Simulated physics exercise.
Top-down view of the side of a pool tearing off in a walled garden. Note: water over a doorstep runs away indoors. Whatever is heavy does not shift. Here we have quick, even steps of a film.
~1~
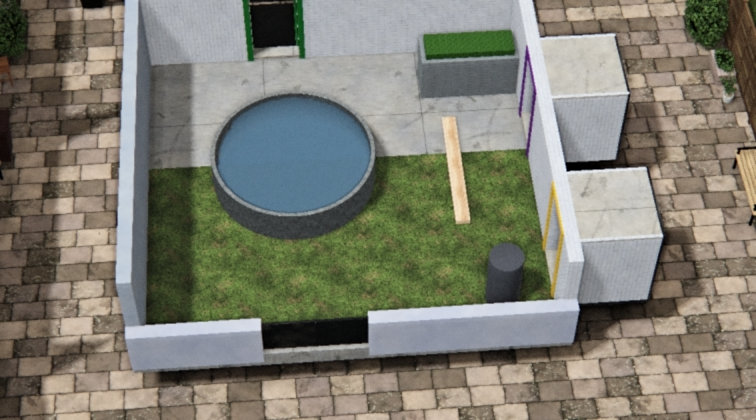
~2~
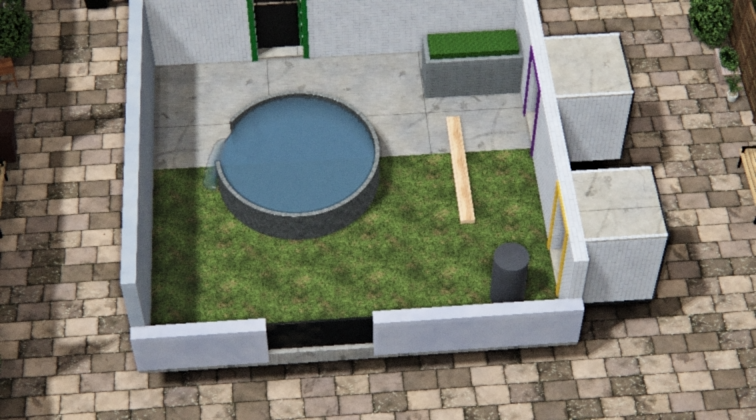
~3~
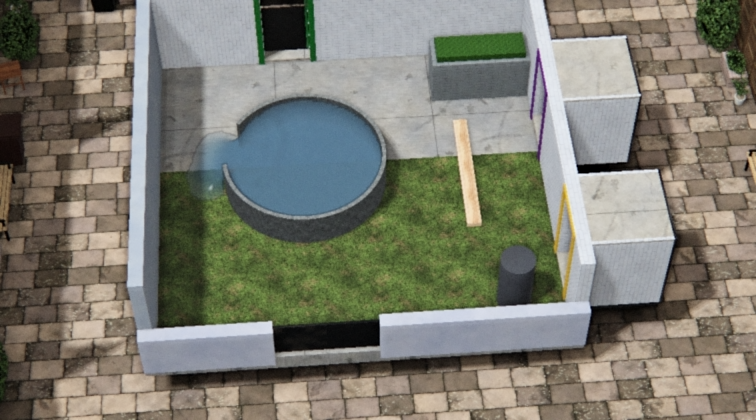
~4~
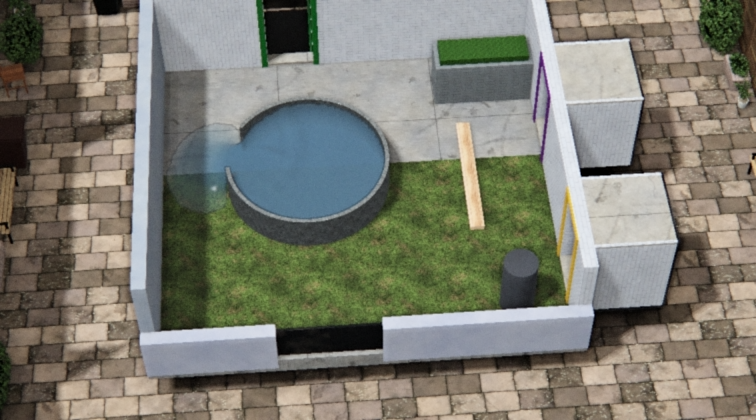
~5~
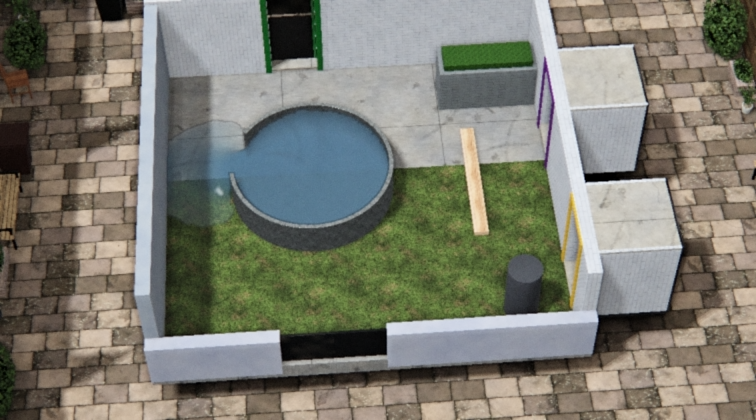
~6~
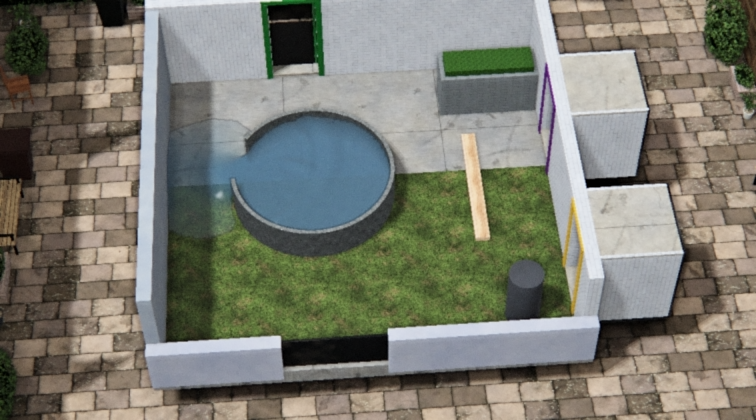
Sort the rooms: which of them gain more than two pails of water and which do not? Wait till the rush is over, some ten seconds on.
The purple door gains no more; the yellow door gains no more; the green door gains no more.
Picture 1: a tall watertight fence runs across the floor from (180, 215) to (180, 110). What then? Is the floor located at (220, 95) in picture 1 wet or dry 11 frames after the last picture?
There: Awash.
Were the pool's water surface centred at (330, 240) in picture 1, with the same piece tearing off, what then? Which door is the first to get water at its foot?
Door noted: The green one.
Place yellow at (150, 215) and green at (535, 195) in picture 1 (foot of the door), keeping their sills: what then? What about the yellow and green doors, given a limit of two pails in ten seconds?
From what I can tell, the yellow door overshoots the mark; as for the green door, it remains within bounds.
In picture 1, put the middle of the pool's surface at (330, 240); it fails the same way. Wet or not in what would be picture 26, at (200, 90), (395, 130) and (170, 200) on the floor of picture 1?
As listed: Flooded, free of water, awash.
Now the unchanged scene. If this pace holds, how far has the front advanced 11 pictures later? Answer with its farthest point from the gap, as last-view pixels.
The wet point farthest out is around (167, 323).
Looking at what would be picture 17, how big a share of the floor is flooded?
Near 20 in a hundred.
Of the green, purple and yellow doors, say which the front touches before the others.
I pick the green door.
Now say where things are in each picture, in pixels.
The first frame shows still water in the round tank at (293, 154).
In the second frame, the front is at a hidden place, out from the gap at (224, 157).
In the third frame, the front is at (206, 139), out from the gap at (231, 162).
In the fourth frame, the front is at (196, 133), out from the gap at (234, 165).
In the fifth frame, the front is at (169, 145), out from the gap at (238, 170).
In the sixth frame, water pours out at (239, 175) and has run to (171, 134).
A moment on, water covers 15 % of the floor; the purple door not reached, the yellow door not reached, the green door not reached.
Next, water covers 20 % of the floor; the purple door not reached, the yellow door not reached, the green door wet at the sill, nothing in.
Then, water covers 45 % of the floor; the purple door not reached, the yellow door not reached, the green door wet at the sill, nothing in.
Later, water covers 70 % of the floor; the purple door wet at the sill, nothing in, the yellow door not reached, the green door under two buckets in.
In the end, water covers 95 % of the floor; the purple door wet at the sill, nothing in, the yellow door not reached, the green door under two buckets in.
